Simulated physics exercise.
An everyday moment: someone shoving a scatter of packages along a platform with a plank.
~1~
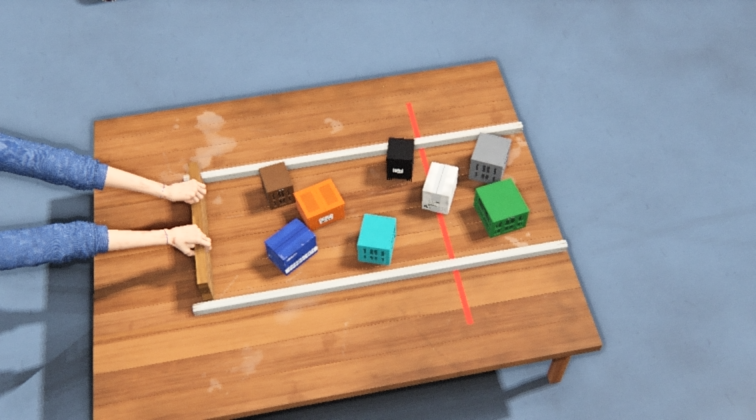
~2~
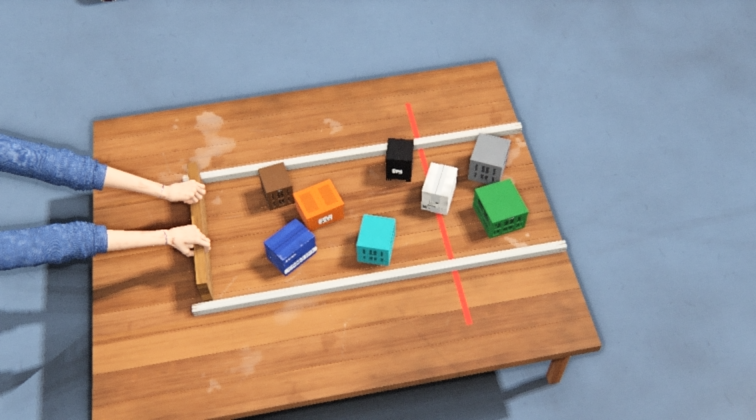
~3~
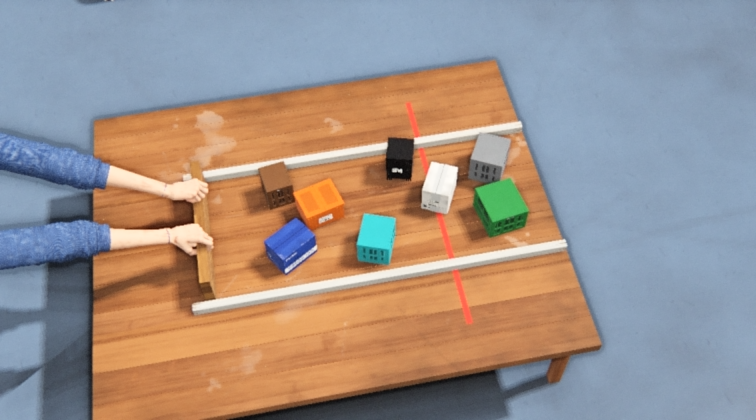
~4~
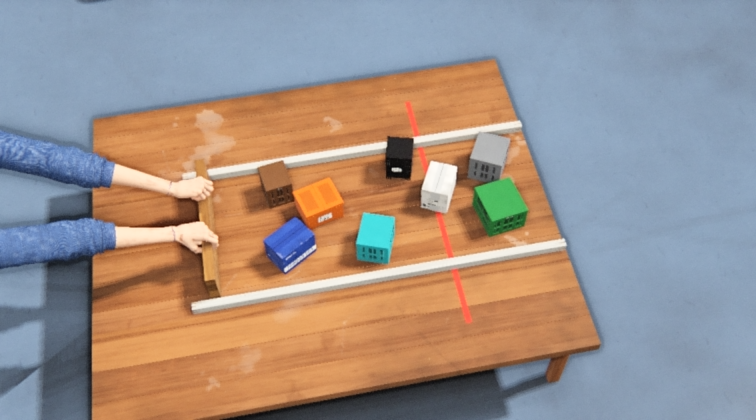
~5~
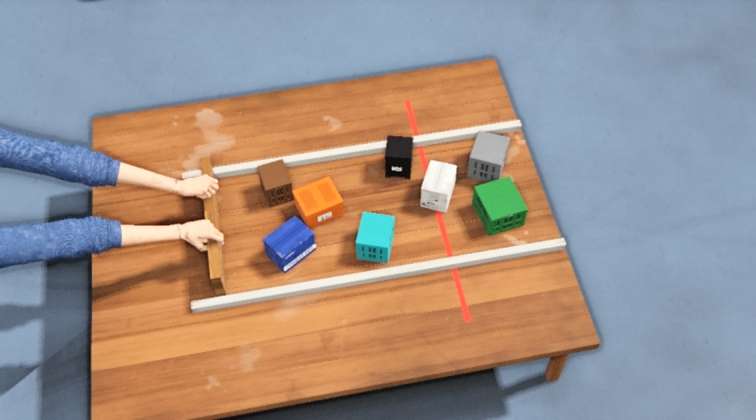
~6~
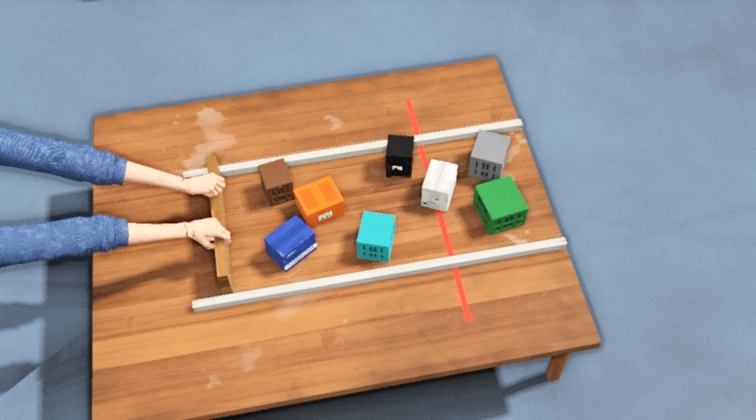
On a wooden table, two hands slide a plank slightly right toward scattered, unmoving packages.
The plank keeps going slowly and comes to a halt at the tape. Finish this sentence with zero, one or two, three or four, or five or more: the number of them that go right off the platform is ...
The number of them that go right off the platform is zero.
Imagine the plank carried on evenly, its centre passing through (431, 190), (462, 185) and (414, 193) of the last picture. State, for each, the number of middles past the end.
First 0, then 1, finally 0.
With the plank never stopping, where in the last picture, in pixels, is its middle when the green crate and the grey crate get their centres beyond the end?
About (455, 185), and (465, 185) for the other.
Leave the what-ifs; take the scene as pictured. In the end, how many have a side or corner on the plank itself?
The count is 3.
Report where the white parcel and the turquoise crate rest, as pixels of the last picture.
You'll find the white parcel at roughly (486, 177) and the turquoise crate at roughly (503, 223).
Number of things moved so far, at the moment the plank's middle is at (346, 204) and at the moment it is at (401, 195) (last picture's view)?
At the first place 4, at the second 6.
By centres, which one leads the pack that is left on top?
Foremost: The green crate.
A little later, none off yet; grey crate at rest near (489, 157); green crate at rest near (500, 205); white parcel at rest near (439, 186).
Next, none off yet; grey crate at rest near (489, 157); green crate at rest near (500, 205); white parcel shifted a little near (449, 183).
When it is over, the number that fall off is zero.
